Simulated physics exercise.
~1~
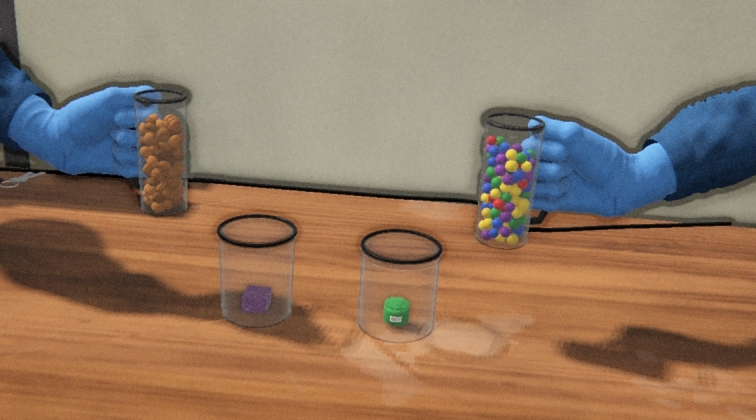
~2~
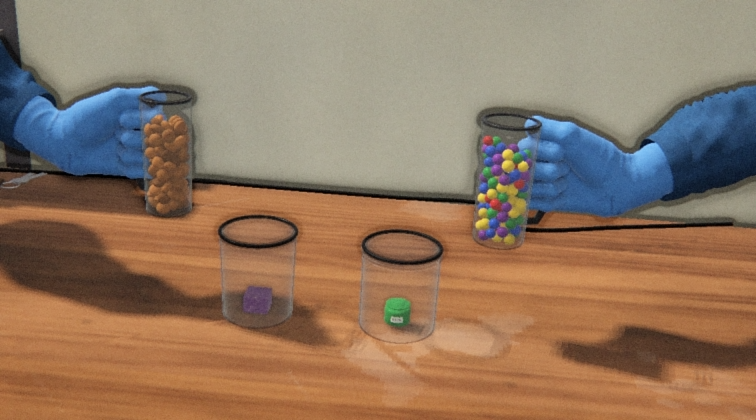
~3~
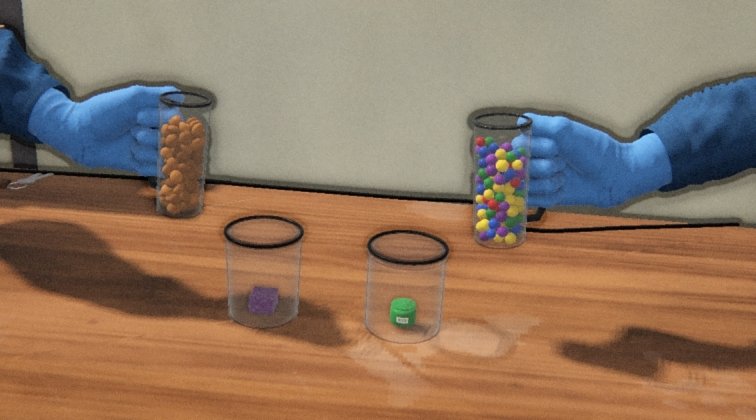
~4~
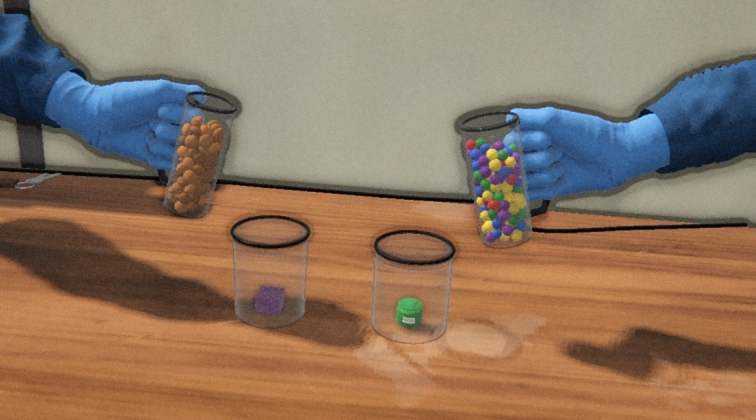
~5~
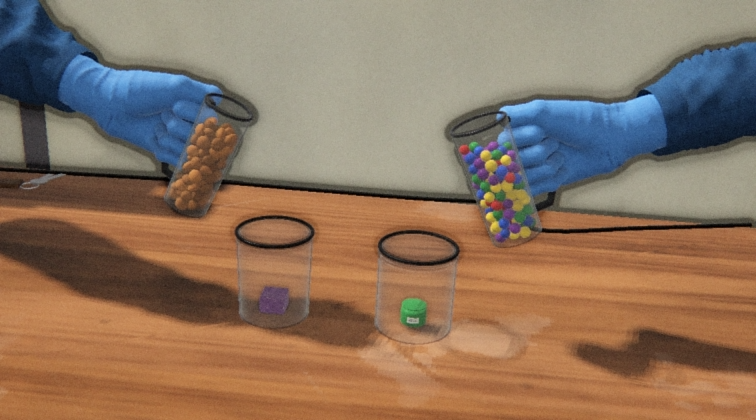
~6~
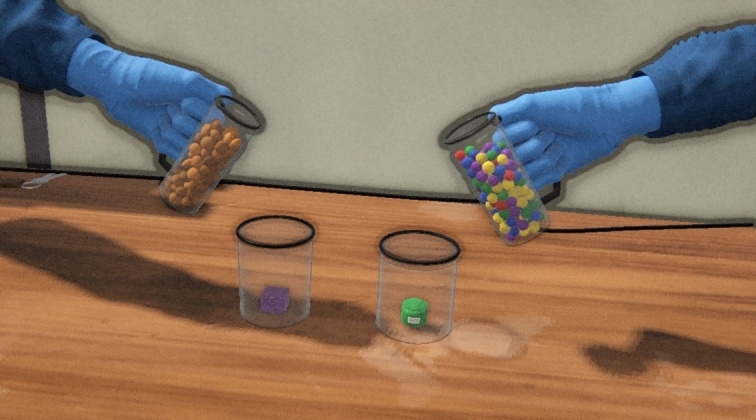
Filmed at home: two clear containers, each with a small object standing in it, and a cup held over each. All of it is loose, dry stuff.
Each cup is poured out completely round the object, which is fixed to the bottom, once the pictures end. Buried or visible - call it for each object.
Left: Buried; right: Buried.
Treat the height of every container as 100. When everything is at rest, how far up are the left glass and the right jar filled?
The left one ends near 50, the right one near 50.
Then, 0.36 s after the last picture, left glass empty, all of its cupful still in the cup; right jar empty, all of its cupful still in the cup.
Then, 0.81 s after the last picture, left glass empty, all of its cupful still in the cup; right jar empty, all of its cupful still in the cup.
Then, 1.30 s after the last picture, left glass nearly empty, about two thirds of its cupful still in the cup; right jar a quarter full, about a third of its cupful still in the cup.
At rest, left glass half full (surface near (275, 270)), nothing beside it; right jar half full (surface near (417, 283)), nothing beside it; the left thing is covered; the right thing is covered.
